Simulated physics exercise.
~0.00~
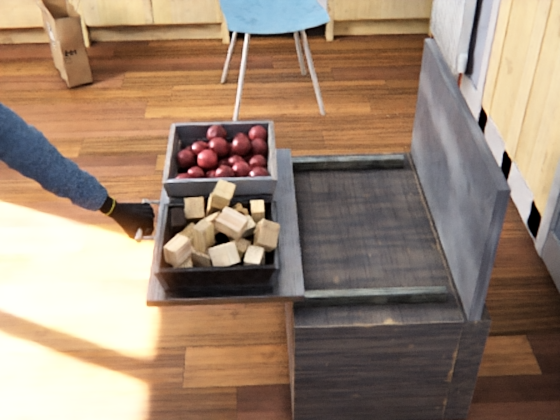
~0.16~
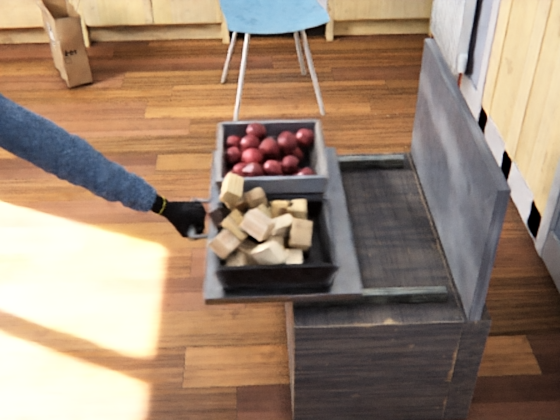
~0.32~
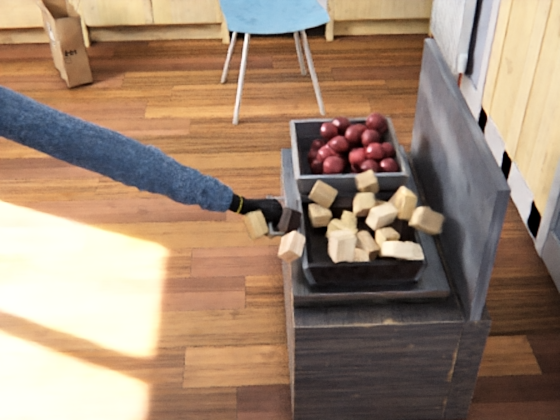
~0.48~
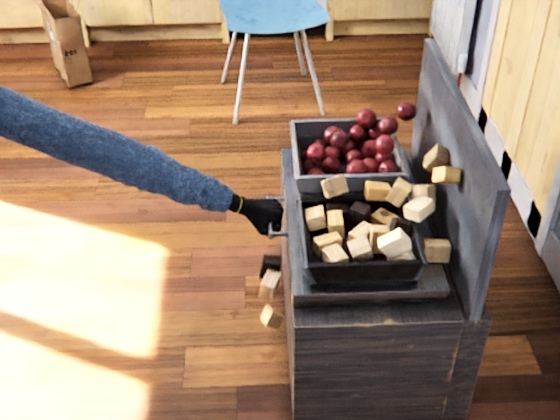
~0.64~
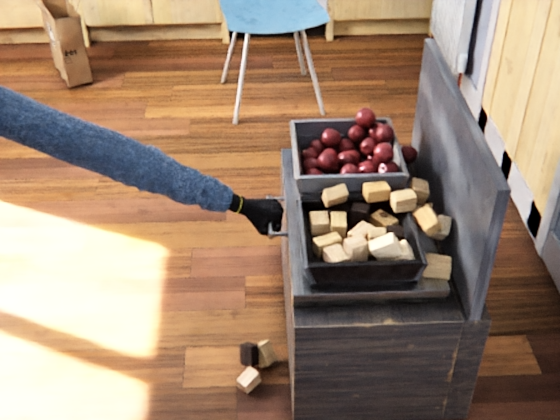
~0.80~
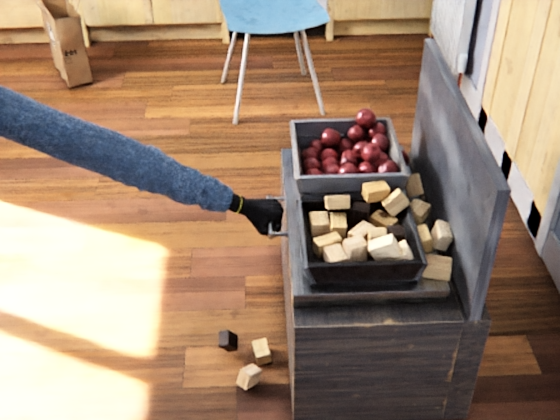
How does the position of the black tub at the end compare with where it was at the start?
The black tub ends up farther to the right, over the base of the unit and close to its back panel, whereas it starts out to the left of the base.
